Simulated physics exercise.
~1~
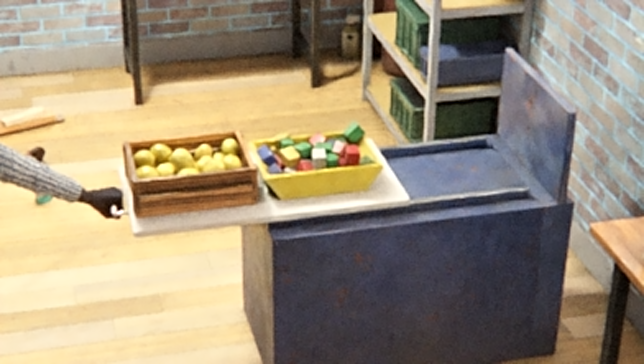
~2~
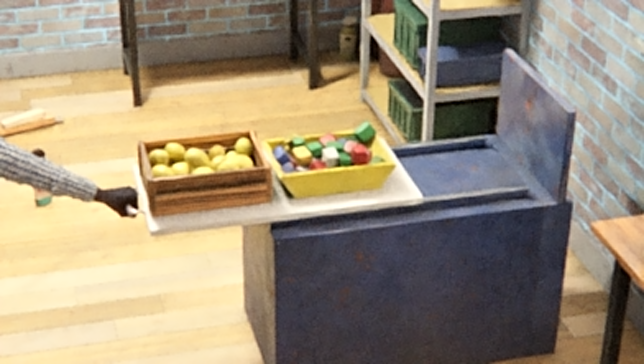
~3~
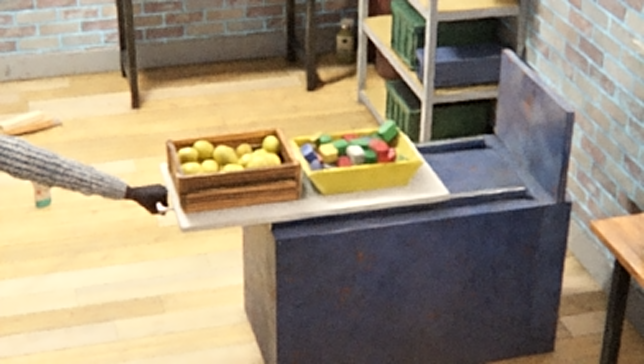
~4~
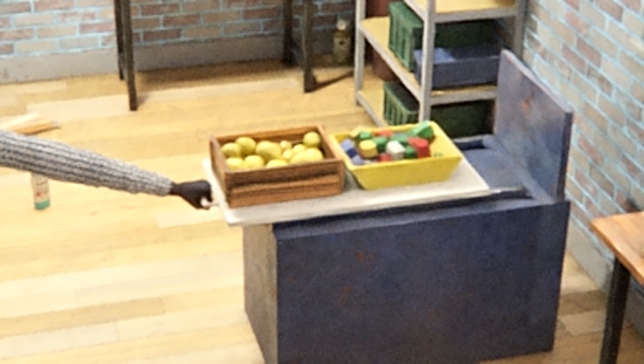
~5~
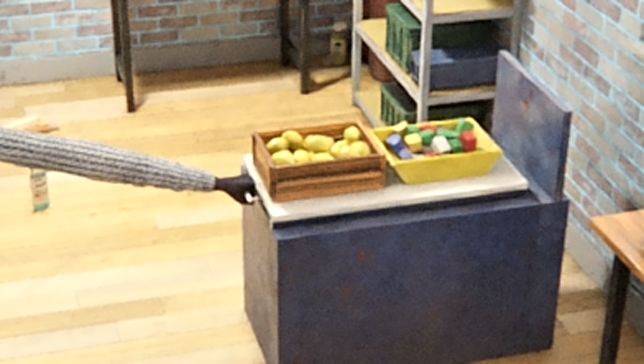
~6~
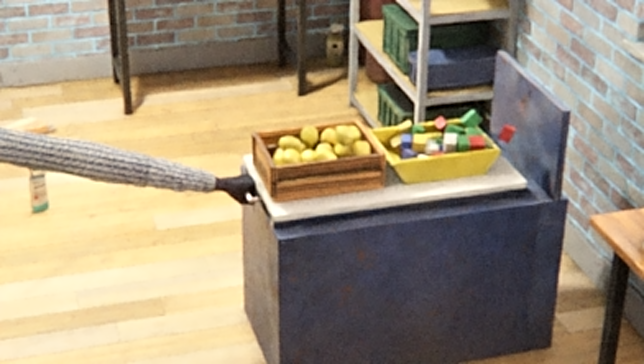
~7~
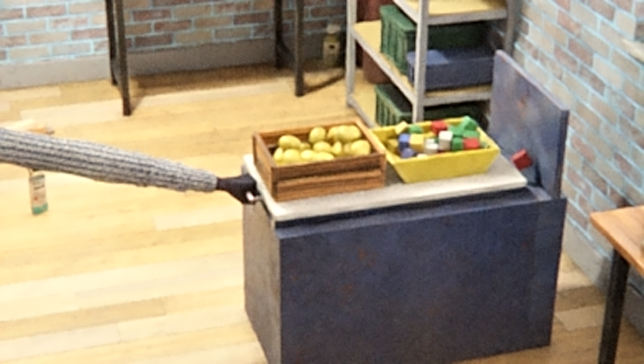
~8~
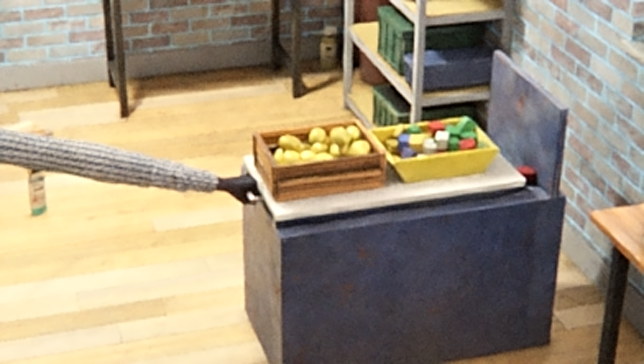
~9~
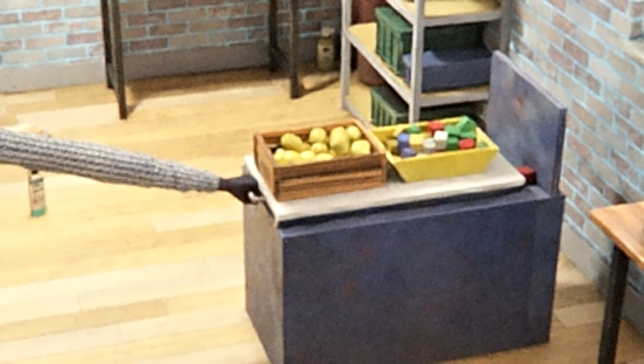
In a brick-walled room, a gloved hand pushes a loaded shelf right until it stops, one red block tumbling from the yellow tote.
